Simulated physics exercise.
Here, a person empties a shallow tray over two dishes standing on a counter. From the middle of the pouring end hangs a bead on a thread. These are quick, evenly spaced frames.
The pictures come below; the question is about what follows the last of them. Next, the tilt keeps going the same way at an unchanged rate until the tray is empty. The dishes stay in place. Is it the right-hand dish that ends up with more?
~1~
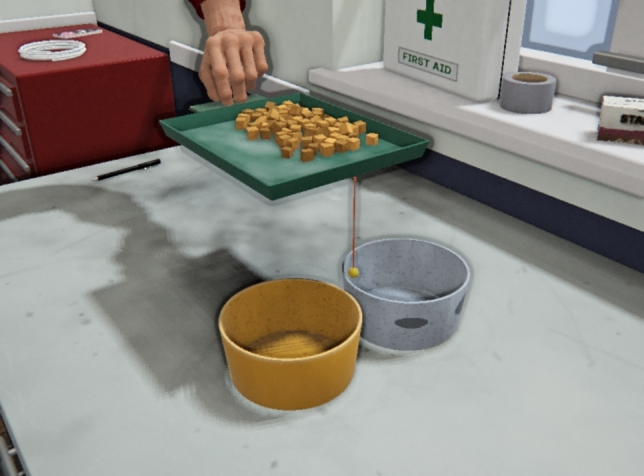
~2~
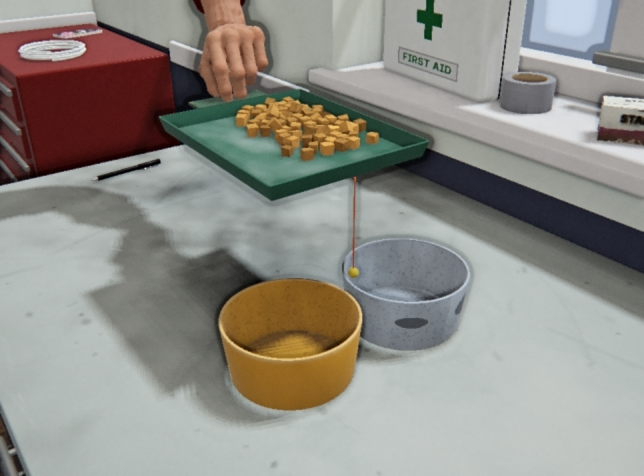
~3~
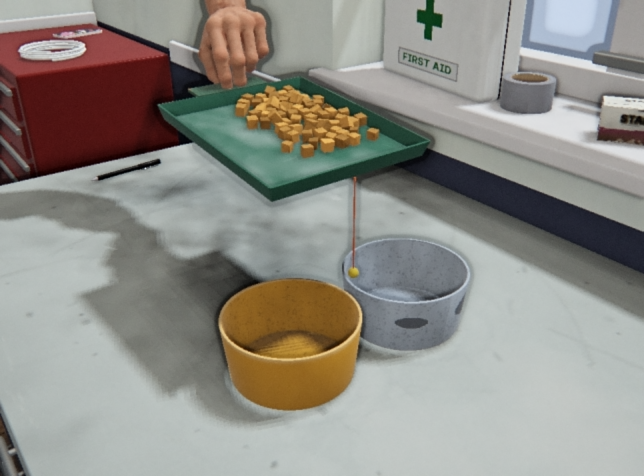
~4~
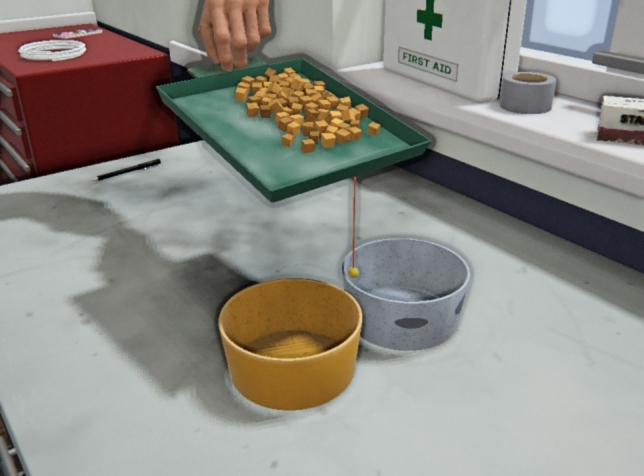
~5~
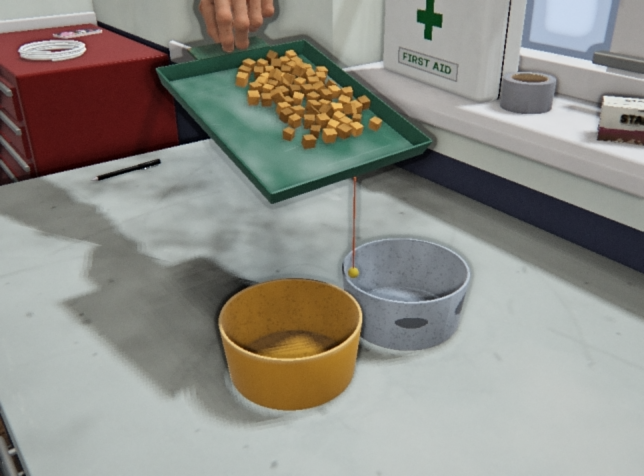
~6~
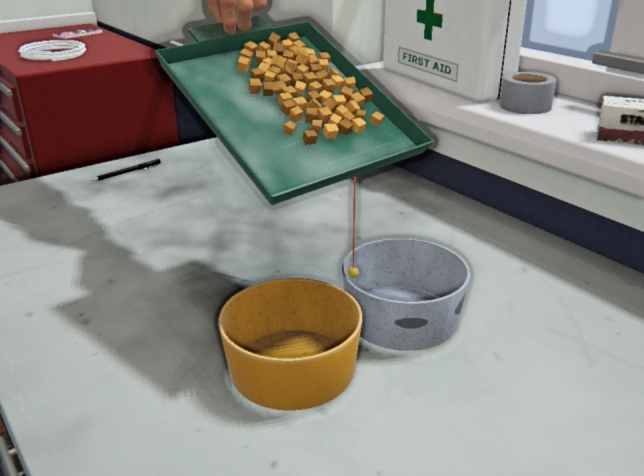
Bigger share: Left.
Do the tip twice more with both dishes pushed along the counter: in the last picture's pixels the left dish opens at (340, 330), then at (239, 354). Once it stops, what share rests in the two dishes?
It would be roughly 90 per cent in the first placement and roughly 70 per cent in the second.
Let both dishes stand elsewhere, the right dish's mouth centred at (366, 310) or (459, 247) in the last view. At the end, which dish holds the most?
The first time the right-side one comes out ahead, then the left-side one the second time.
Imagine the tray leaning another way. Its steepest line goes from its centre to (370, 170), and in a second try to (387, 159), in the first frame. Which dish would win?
For the first heading it's the dish at right, and for the second it's the dish at right.
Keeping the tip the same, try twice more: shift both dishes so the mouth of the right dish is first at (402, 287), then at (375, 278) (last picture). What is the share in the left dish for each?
40% for the first placement, 20% for the second.
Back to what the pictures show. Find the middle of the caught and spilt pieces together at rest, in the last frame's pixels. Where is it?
The centre ends up roughly at (346, 373).
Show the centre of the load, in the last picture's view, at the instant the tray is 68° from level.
The load is centred near (355, 155).
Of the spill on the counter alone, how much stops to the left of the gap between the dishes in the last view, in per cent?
That's about 0 per cent of the spill.
Just after the last frame, tray tipped steeply; the larger part on the tray; about a tenth in the air.
A moment on, tray tipped past a quarter turn; roughly a quarter on the tray; roughly a quarter in the left dish; about a tenth in the right dish; roughly a quarter outside both; roughly a quarter in the air.
Further on, tray tipped past a quarter turn; roughly half in the left dish; about a tenth in the right dish; roughly half outside both.
When it is over, tray tipped past a quarter turn; roughly half in the left dish; about a tenth in the right dish; roughly half outside both.
